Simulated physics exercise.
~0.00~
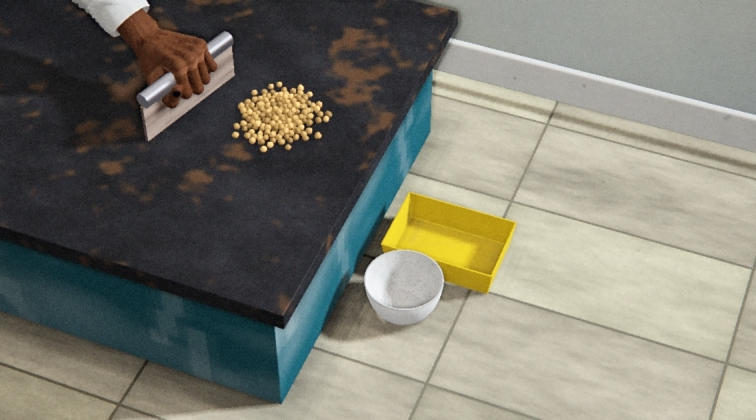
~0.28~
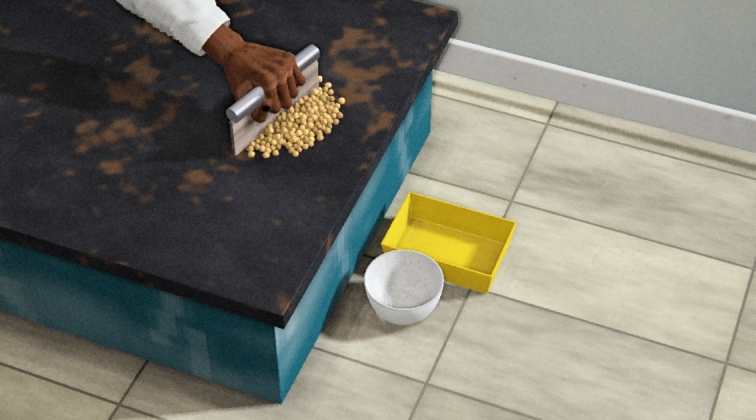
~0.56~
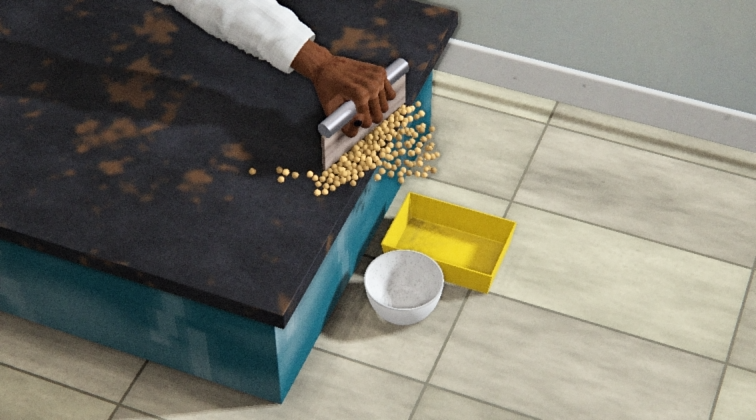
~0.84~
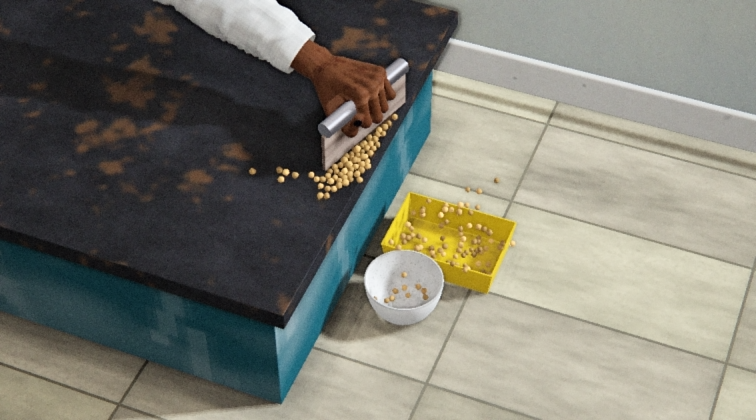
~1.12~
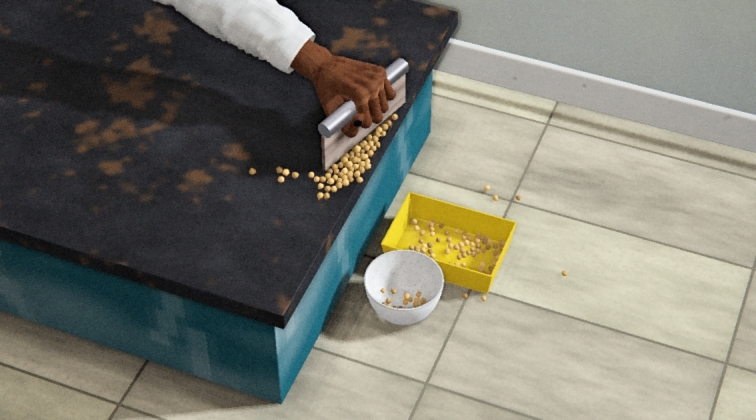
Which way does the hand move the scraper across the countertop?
It moves the scraper to the right, pushing the chickpeas toward the edge of the counter.
A dark, brown-mottled countertop on a teal base stands over pale floor tiles, seen from above at an angle. A hand in a white sleeve holds a flat scraper to the left of a heap of dried chickpeas, while a yellow tin and a white bowl sit on the floor beside the counter. The hand pushes the scraper right, gathering the chickpeas and driving them to the edge, where it stops. Many spill over and drop. Most of those land in the yellow tin, some in the bowl and a few on the tiles, while a good share stays on the counter.
